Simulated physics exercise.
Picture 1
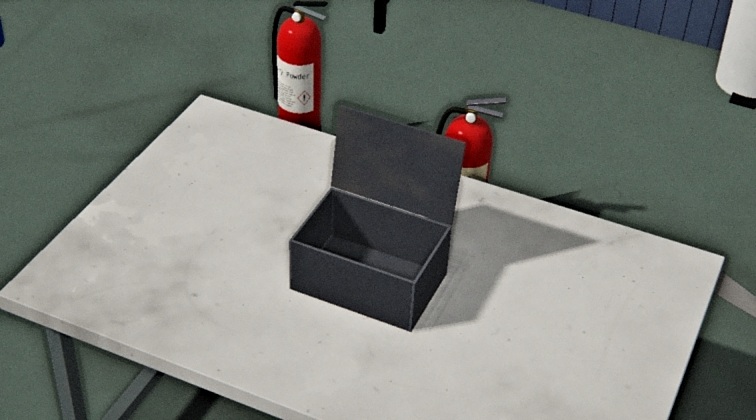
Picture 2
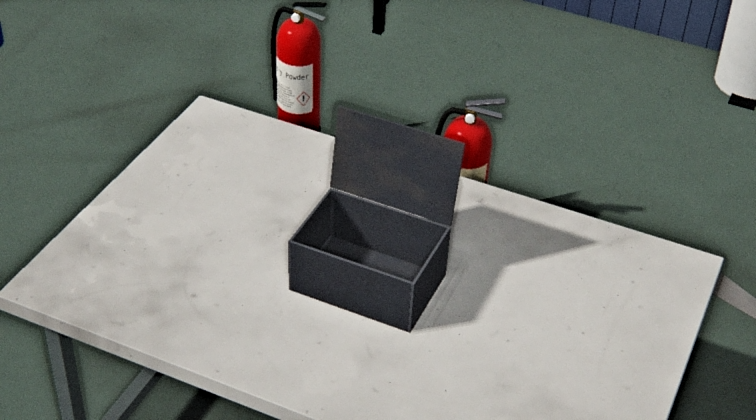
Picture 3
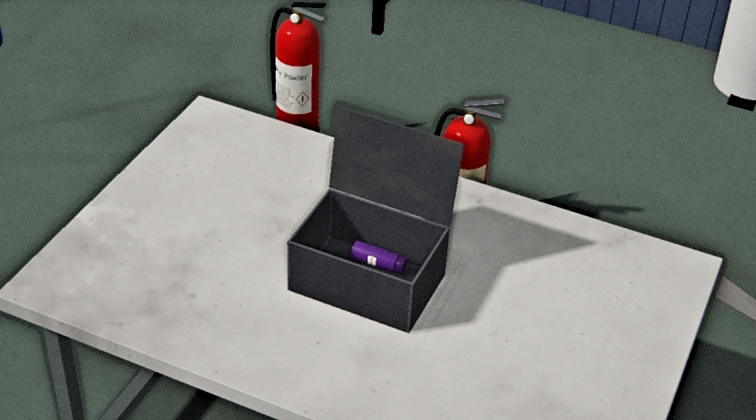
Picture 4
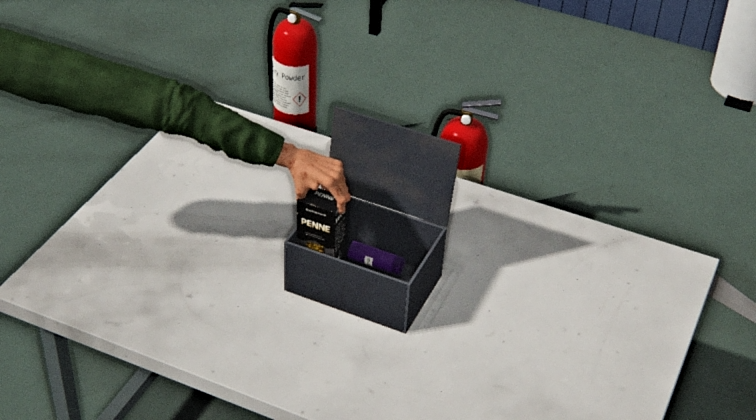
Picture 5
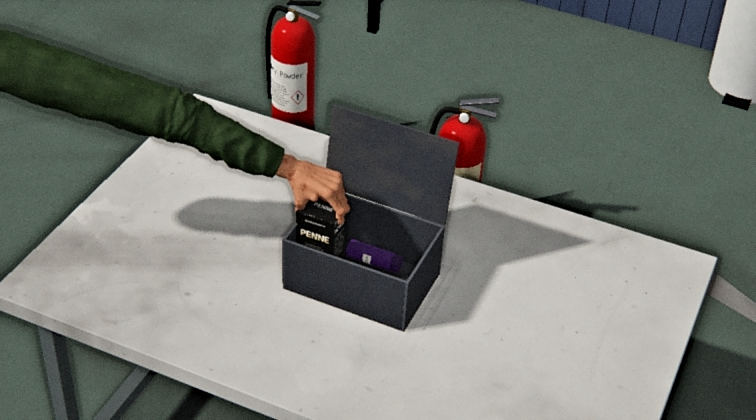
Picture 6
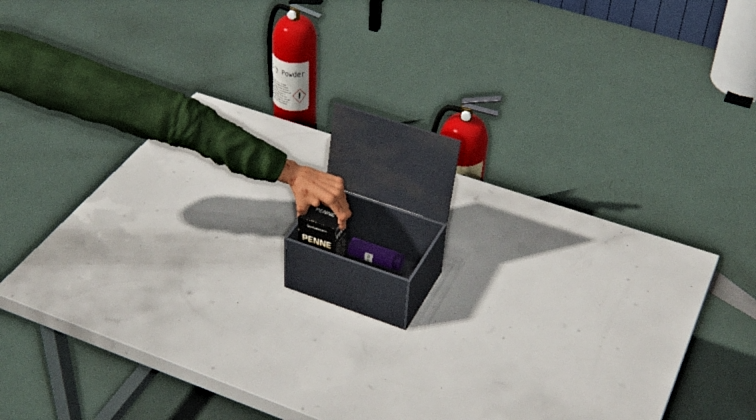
In the video, a dark open case sits empty on a pale table until a purple cylinder appears inside, and then a hand in a green sleeve lowers a black penne carton into its left side.
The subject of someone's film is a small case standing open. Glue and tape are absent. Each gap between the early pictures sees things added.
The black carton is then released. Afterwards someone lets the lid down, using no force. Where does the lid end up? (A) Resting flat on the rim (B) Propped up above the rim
B, propped up above the rim.
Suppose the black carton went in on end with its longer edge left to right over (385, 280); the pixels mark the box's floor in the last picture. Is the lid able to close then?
Then it will not close.
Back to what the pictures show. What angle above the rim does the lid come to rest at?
I'd say roughly 18 degrees above the rim.
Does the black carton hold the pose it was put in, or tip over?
In the end, the black carton keeps its orientation.
Then, 1.30 s after the last picture, lid 79° above the rim.
Then, 1.80 s after the last picture, lid 39° above the rim.
Then, 3.10 s after the last picture, lid 19° above the rim.
At rest, lid 19° above the rim; both in place. Seen from the same camera at the end, black carton near (322, 244).
